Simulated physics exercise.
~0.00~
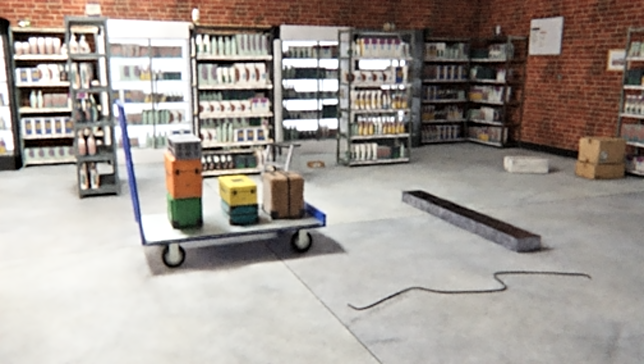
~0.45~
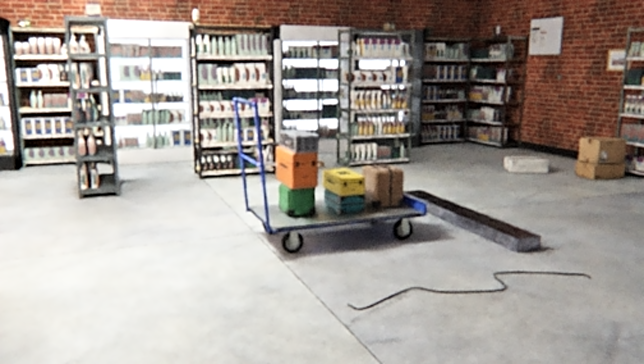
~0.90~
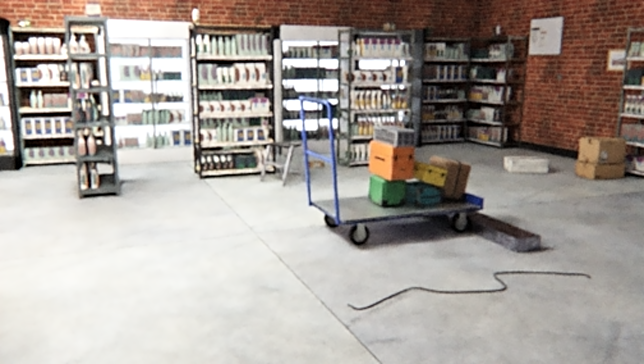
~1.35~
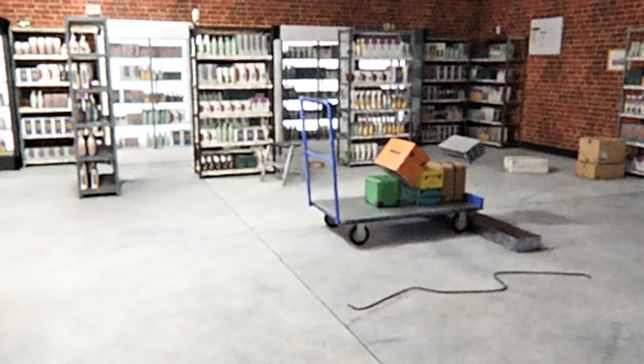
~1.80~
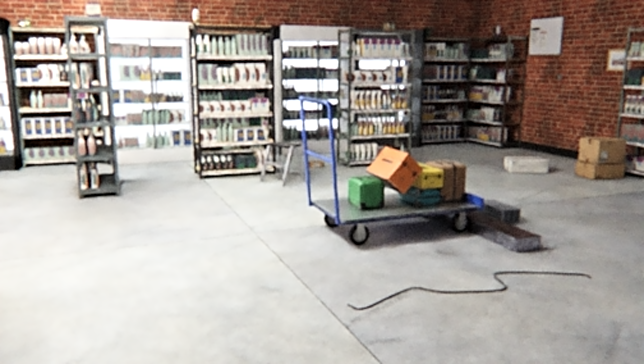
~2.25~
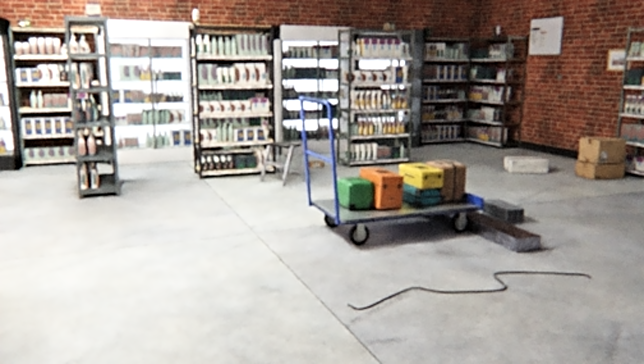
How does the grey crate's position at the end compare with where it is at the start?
At the start the grey crate sits on top of the orange toolbox on the cart. At the end it is farther right and lower, on the floor past the front of the cart by the kerb.
